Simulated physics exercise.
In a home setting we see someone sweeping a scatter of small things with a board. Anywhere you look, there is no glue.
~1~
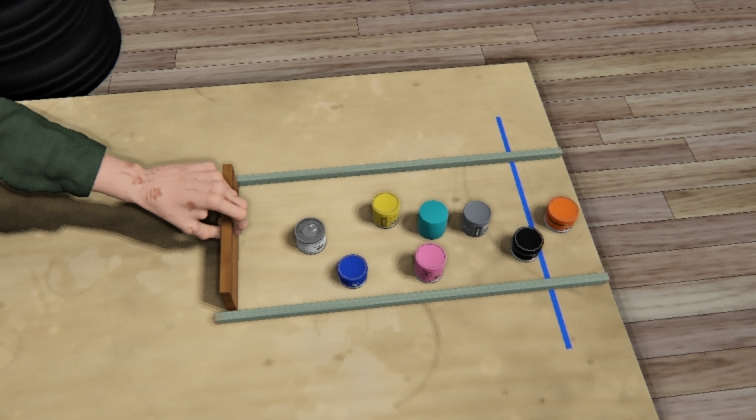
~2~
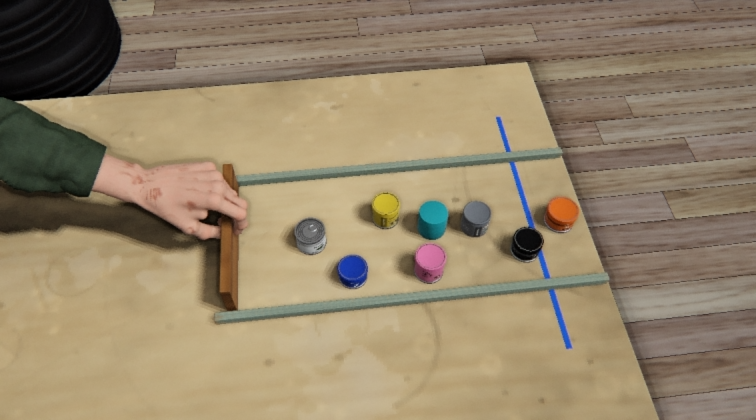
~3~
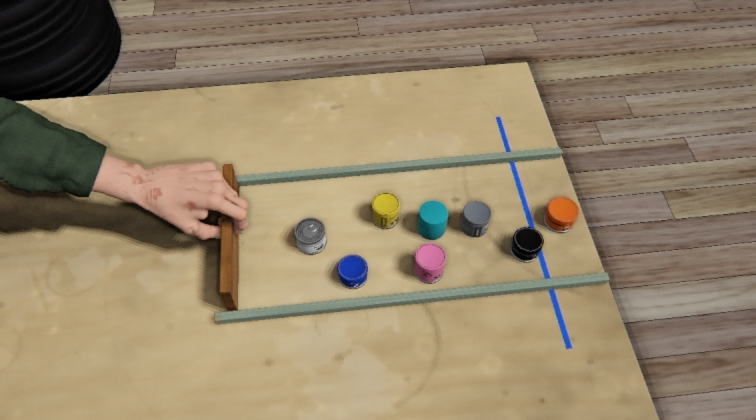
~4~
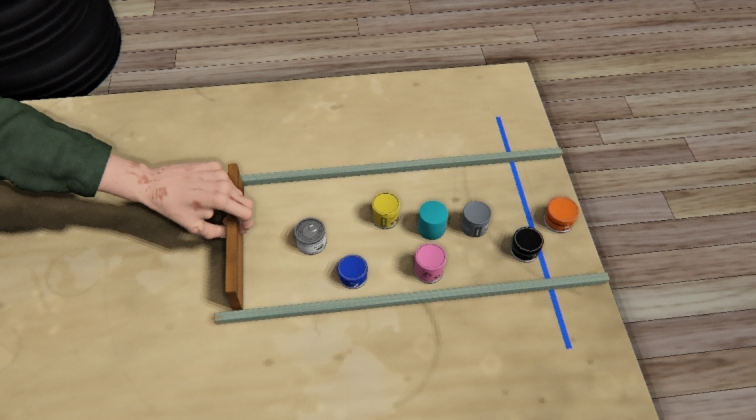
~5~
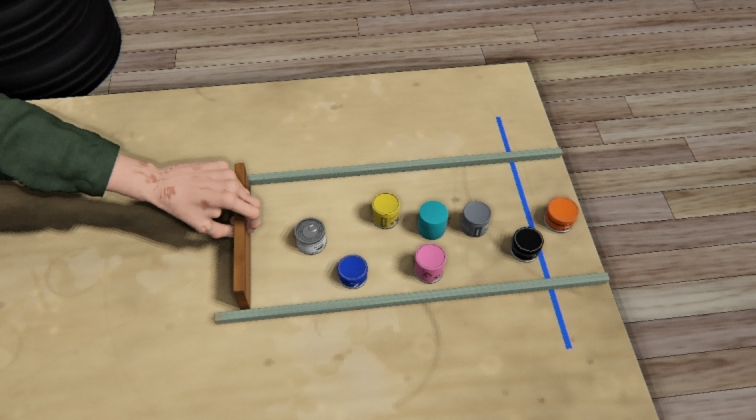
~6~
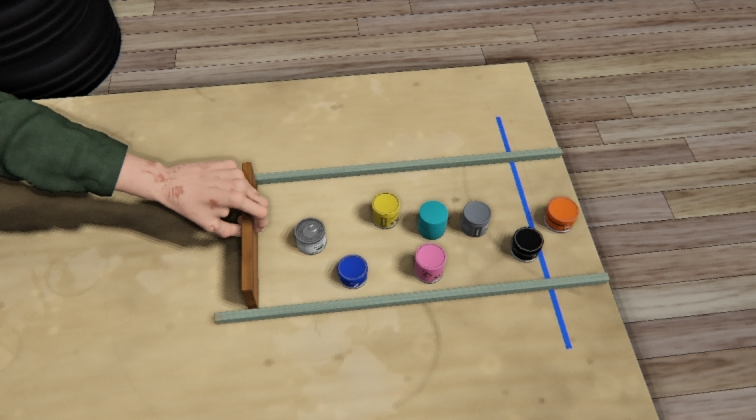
A hand slides a wooden board slightly right between two rails, towards small colourful pots sitting still on a wooden tabletop.
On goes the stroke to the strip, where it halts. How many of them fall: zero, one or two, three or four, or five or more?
One or two.
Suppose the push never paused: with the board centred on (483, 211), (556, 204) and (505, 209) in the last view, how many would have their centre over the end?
Respectively, 0, 4 and 0.
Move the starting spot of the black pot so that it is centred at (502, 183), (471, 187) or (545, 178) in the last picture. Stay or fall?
The black pot stays put; stays put; stays put.
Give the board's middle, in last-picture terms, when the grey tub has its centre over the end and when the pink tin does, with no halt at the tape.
The middle would be close to (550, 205) and then close to (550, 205).
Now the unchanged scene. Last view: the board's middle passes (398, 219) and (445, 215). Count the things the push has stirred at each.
At first I count 5, and then 6.
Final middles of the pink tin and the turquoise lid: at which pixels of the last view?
Pink tin: About (587, 258); turquoise lid: About (542, 200).
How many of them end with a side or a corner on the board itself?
4 end up touching it.
Soon after, none off yet; orange pot at rest near (561, 215); black pot at rest near (527, 245); grey tub at rest near (476, 220).
By the end, the number that fall off is one or two; fallen, orange pot.
